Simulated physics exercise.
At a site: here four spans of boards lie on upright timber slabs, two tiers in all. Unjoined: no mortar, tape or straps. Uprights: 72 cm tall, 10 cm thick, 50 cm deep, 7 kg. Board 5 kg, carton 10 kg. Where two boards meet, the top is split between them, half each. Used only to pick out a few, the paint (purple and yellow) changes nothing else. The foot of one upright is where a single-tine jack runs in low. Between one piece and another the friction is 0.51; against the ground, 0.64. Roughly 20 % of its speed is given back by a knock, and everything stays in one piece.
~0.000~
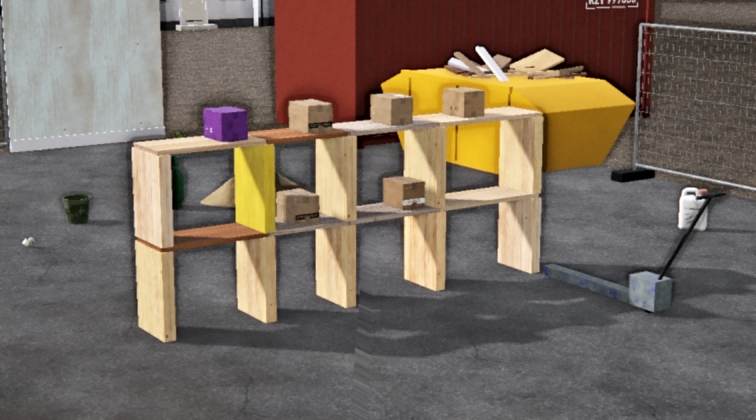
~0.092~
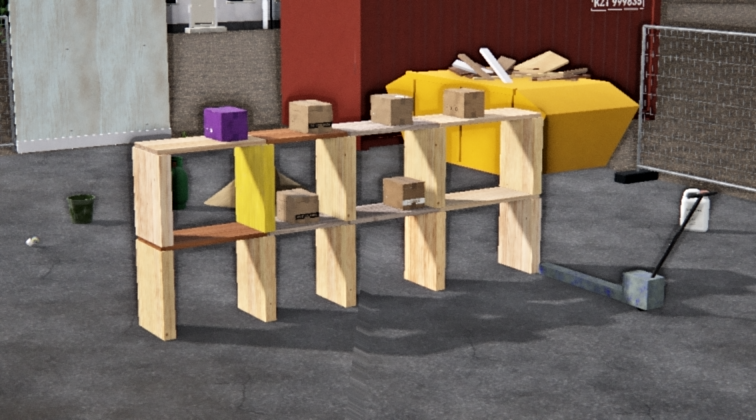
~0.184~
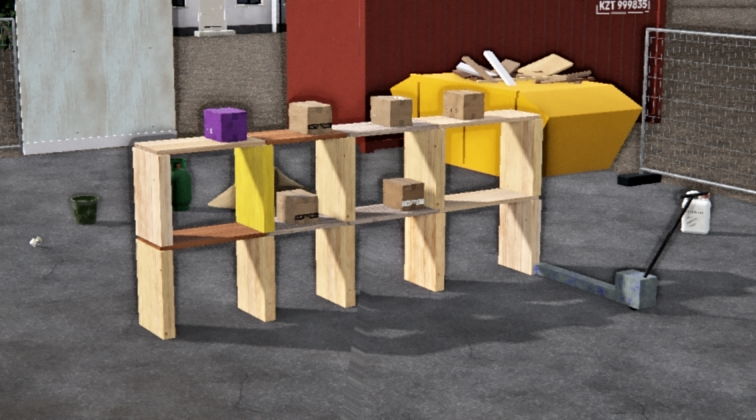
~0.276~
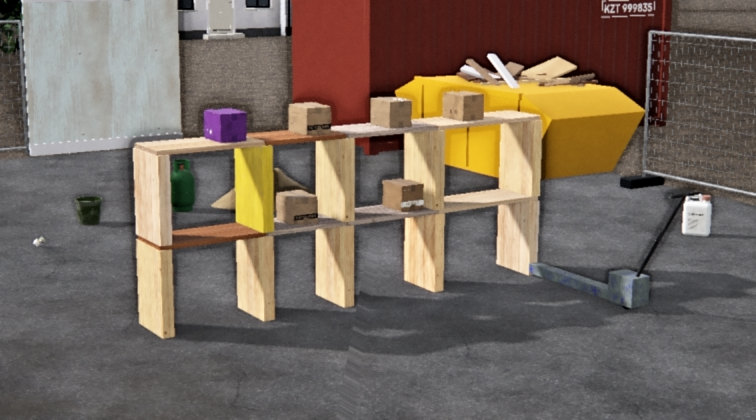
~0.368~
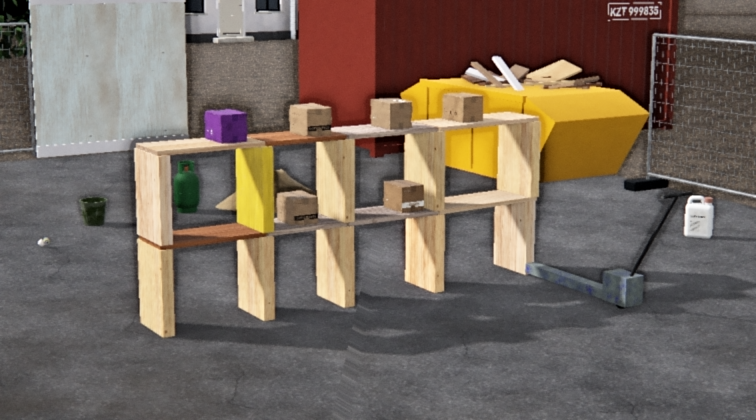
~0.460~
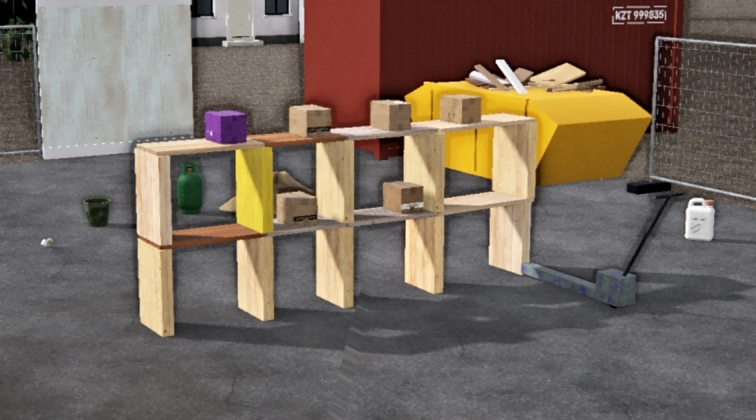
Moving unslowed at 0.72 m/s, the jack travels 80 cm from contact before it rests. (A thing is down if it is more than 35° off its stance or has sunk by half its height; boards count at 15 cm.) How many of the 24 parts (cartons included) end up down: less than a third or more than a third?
Under a third.
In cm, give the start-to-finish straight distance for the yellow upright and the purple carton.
Yellow ends up some 0 cm away; purple ends up some 0 cm away.
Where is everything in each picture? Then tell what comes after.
In the first picture (pixels give the middle of a visible side; the camera moves round a little), jack tip (550, 270) 18 cm short; purple carton (235, 127); yellow upright (249, 185); none has stirred.
Jack tip (546, 268) 11 cm short; yellow upright (249, 185), in the second picture.
Jack tip (540, 268) 48 mm short; purple carton (234, 127), in the third picture.
Jack tip (535, 268) 19 mm in; yellow upright (249, 185); one has shifted, in the fourth picture.
Jack tip (532, 268) 8 cm in; purple carton (234, 129); movement in 4 of them, in the fifth picture.
Jack tip (527, 268) 15 cm in; yellow upright (249, 187); purple carton (234, 130); movement in 5 of them, in the sixth picture.
After 0.58 s, none of the 24 pieces down, 5 disturbed.
After 1.46 s, none of the 24 pieces down, 6 disturbed.
In the end (2.4 s), none of the 24 pieces down, 6 disturbed; yellow upright unmoved; purple carton unmoved. That is 0 per cent. From the last view, middles, yellow upright near (254, 186), purple carton near (226, 127).
